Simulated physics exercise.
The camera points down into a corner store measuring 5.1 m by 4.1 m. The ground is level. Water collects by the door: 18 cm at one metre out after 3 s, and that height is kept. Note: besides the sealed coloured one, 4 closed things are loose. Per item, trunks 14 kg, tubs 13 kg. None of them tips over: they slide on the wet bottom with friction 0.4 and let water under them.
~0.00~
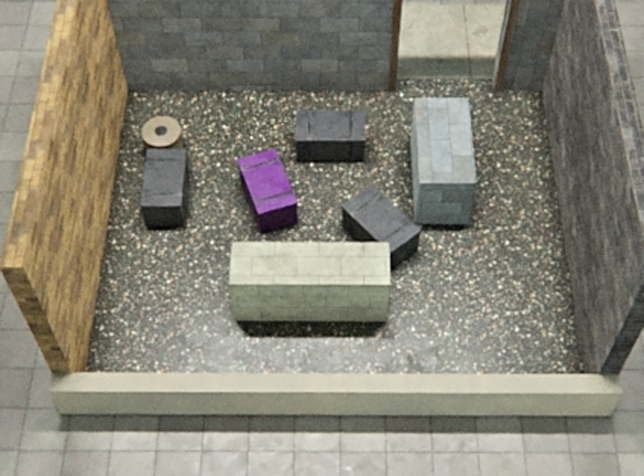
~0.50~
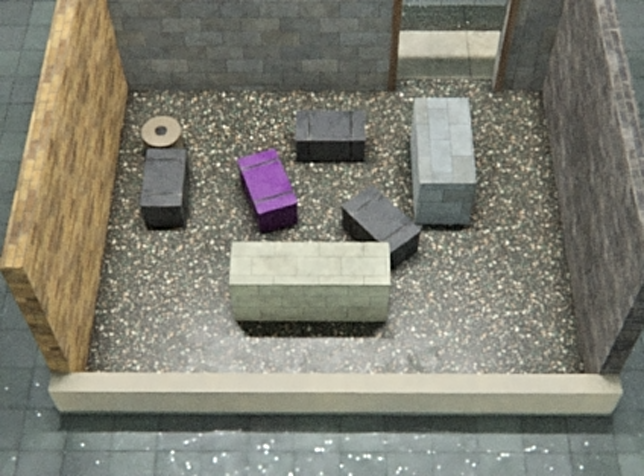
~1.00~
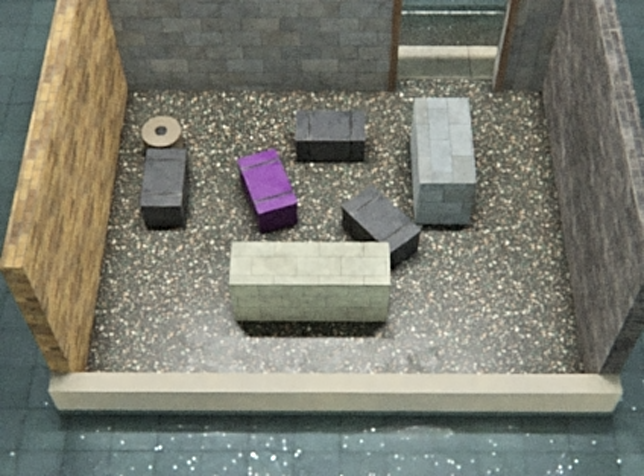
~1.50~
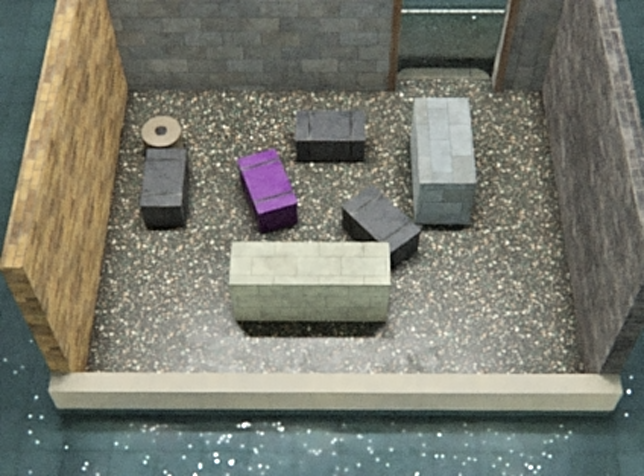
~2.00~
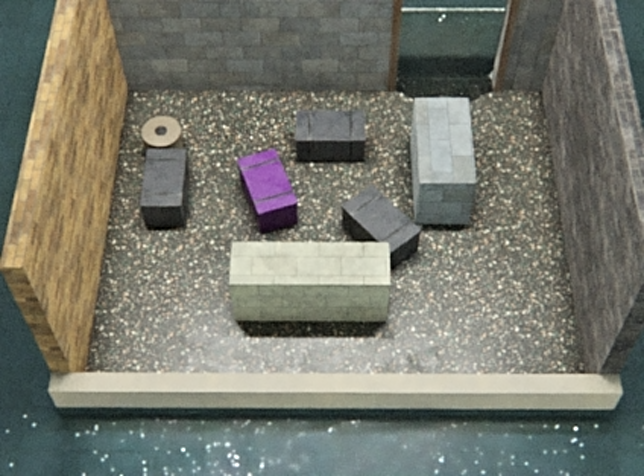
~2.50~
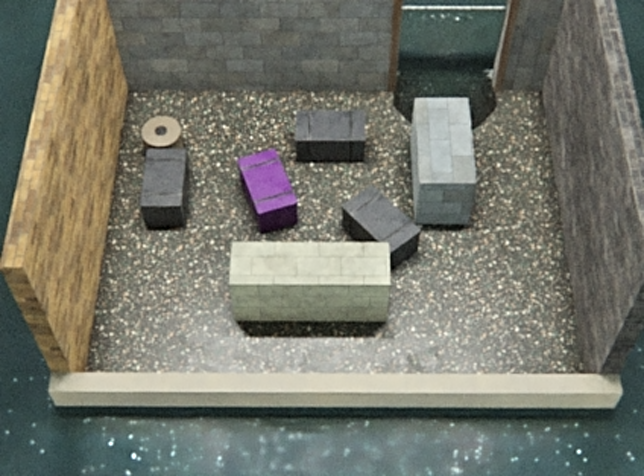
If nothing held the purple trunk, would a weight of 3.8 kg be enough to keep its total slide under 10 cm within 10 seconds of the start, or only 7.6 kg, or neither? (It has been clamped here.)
Final guess: It slides too far regardless.
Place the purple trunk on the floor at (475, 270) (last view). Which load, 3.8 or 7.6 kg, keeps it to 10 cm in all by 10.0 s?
Note: None OK.
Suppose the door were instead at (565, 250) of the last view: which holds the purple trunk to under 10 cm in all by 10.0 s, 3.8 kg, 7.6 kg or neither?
Then no option works.
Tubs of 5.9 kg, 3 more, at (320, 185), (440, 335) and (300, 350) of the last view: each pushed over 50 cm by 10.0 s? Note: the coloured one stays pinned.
The first comes out above the threshold, the second above the threshold, the third above the threshold.
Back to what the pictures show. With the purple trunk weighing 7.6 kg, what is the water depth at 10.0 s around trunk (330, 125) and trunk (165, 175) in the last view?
Roughly 4 and 4 cm.
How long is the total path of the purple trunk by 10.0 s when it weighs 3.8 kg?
80 cm in all.
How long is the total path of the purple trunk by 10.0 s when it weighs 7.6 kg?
The distance adds up to about 60 cm.
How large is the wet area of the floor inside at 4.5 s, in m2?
About 6.0 m2 is covered.
After 3.5 s the purple trunk would be 0 cm from its start with 3.8 kg and 0 cm from its start with 7.6 kg; 0 cm of water round it then.
After 4.5 s the purple trunk would be 0 cm from its start with 3.8 kg and 0 cm from its start with 7.6 kg; 0 cm of water round it then.
After 7.0 s the purple trunk would be 55 cm from its start with 3.8 kg and 57 cm from its start with 7.6 kg; 2 cm of water round it then.
After 10.0 s the purple trunk would be 67 cm from its start with 3.8 kg and 63 cm from its start with 7.6 kg; 4 cm of water round it then.
